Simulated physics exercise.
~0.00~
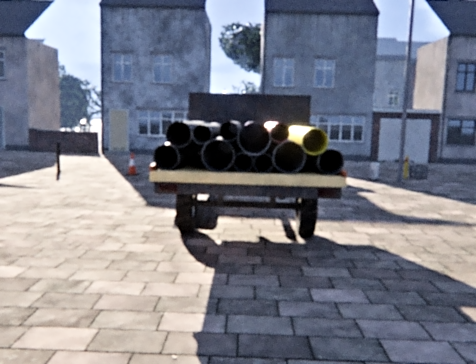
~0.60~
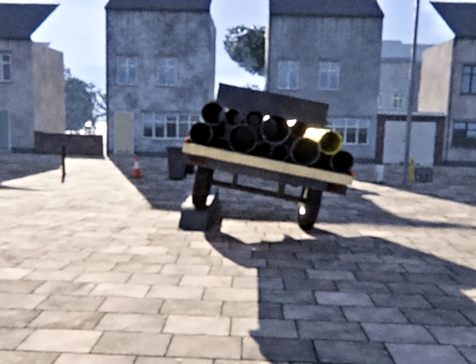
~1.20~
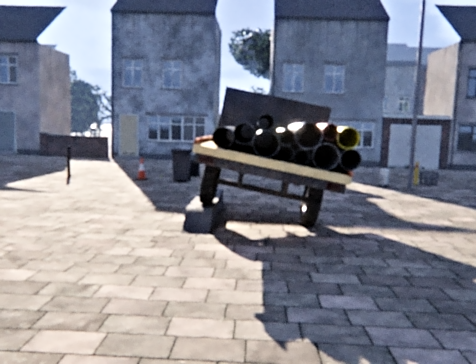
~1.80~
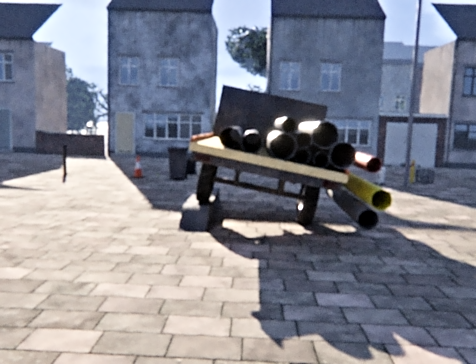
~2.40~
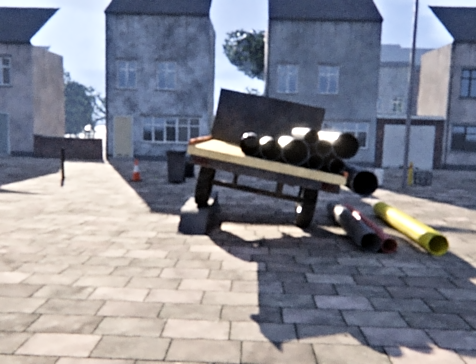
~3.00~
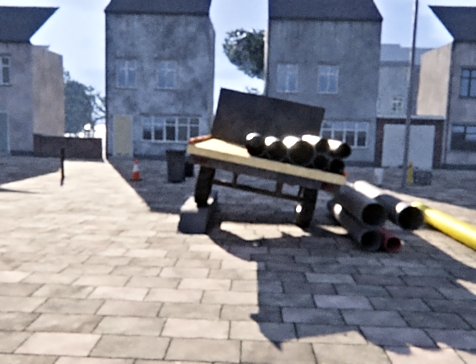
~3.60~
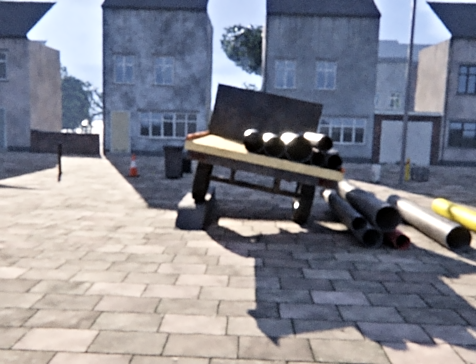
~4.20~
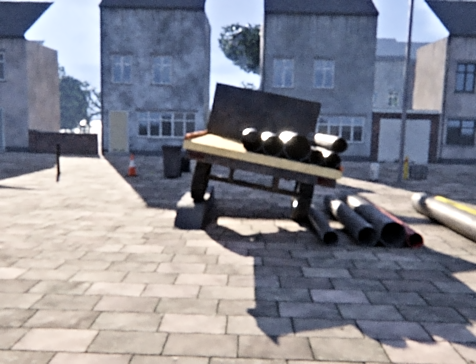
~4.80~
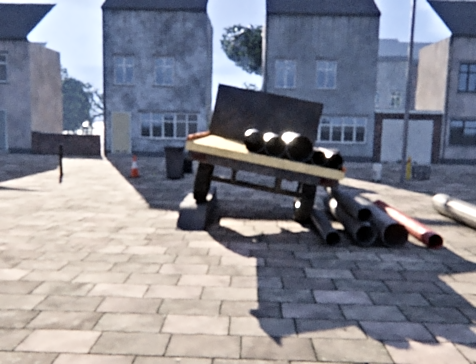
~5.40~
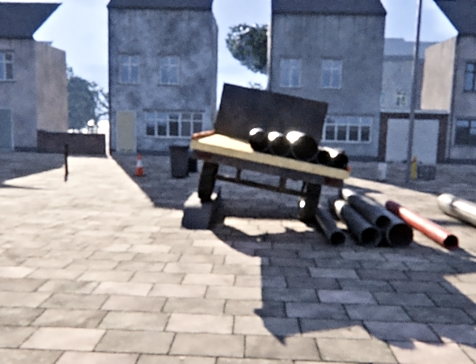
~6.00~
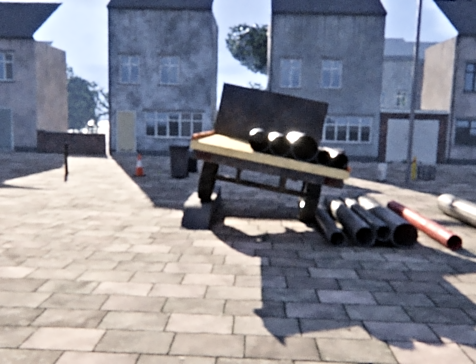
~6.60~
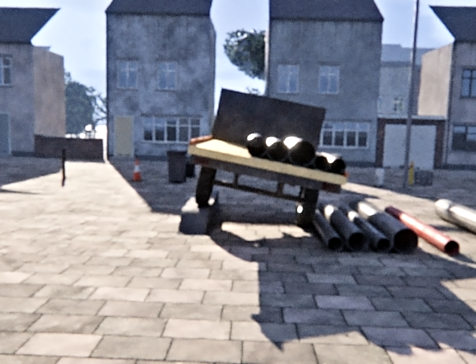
A flat trailer stacked with loose pipes tipped to the right as its left wheel rose onto a block, and the yellow pipe, the red one and several black ones rolled off onto the paving, leaving a few black pipes on the leaning deck.
